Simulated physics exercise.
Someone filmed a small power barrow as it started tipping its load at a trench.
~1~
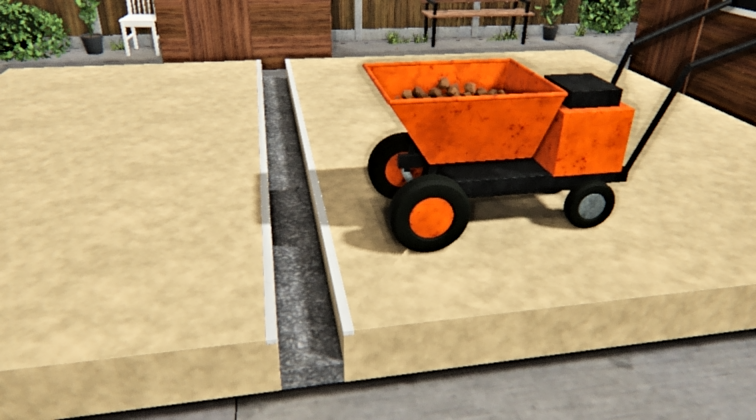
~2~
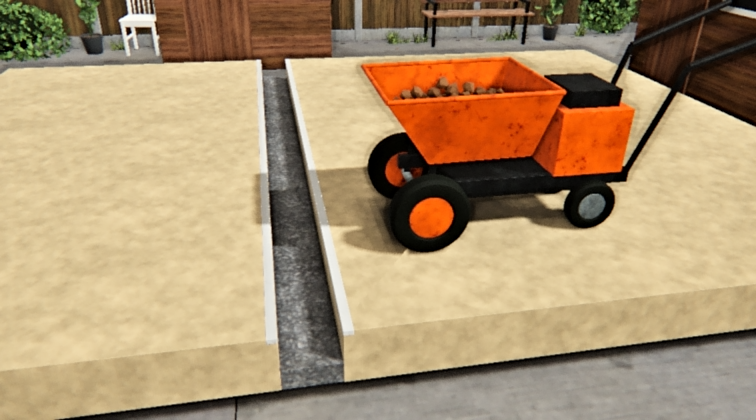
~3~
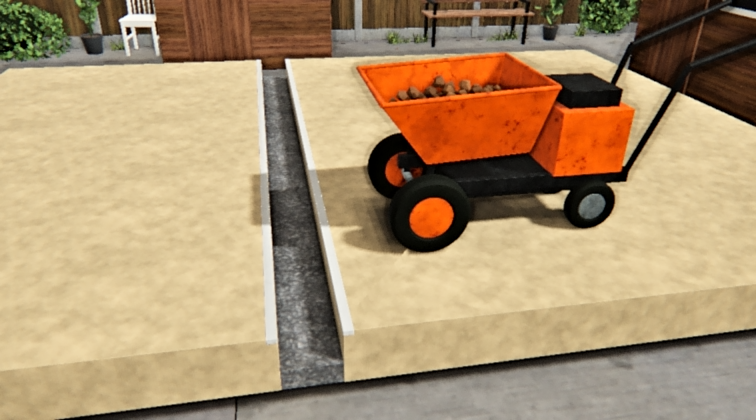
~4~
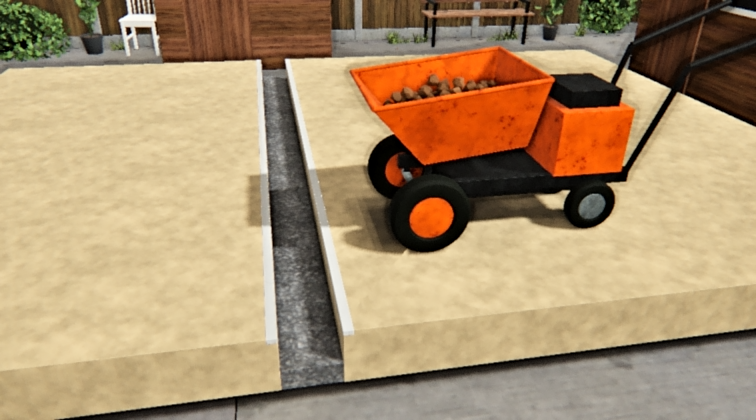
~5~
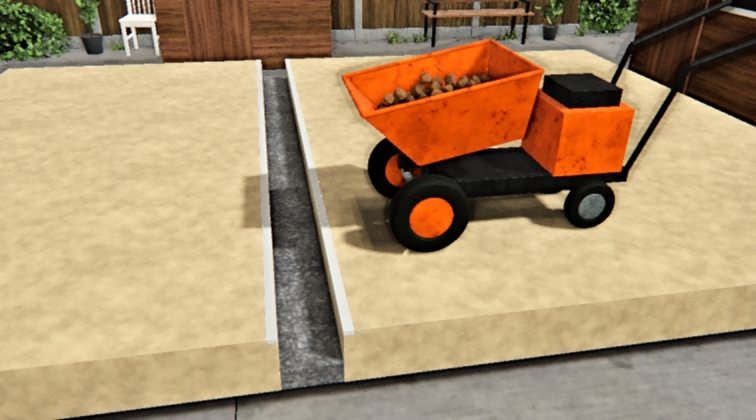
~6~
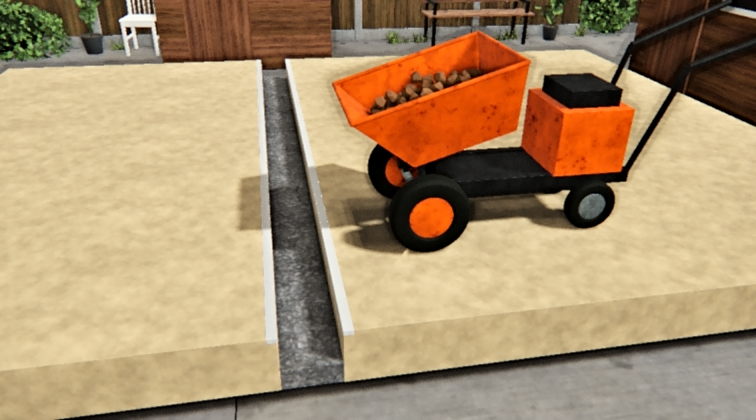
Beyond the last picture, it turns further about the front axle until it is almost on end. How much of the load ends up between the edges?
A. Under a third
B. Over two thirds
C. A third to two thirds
C.
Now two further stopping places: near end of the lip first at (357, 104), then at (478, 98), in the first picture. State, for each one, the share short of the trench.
First try: Some 0 %; second try: 50 %.
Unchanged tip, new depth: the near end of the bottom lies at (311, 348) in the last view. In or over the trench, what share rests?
Close to 50 per cent, I reckon.
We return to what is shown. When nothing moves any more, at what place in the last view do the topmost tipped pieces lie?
At about (241, 223).
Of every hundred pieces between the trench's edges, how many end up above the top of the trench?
Roughly 5 %.
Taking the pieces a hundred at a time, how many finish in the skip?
0 per cent, roughly.
Soon after the last picture, skip tipped steeply; all in the skip.
A little later, skip tipped steeply; nearly all in the skip; a small part in or heaped over the trench; a stray few beyond it; a stray few falling.
Later still, skip tipped right over; about a third in the skip; about a third in or heaped over the trench; about a third beyond it.
By the end, skip tipped right over; about half in or heaped over the trench; about half beyond it.
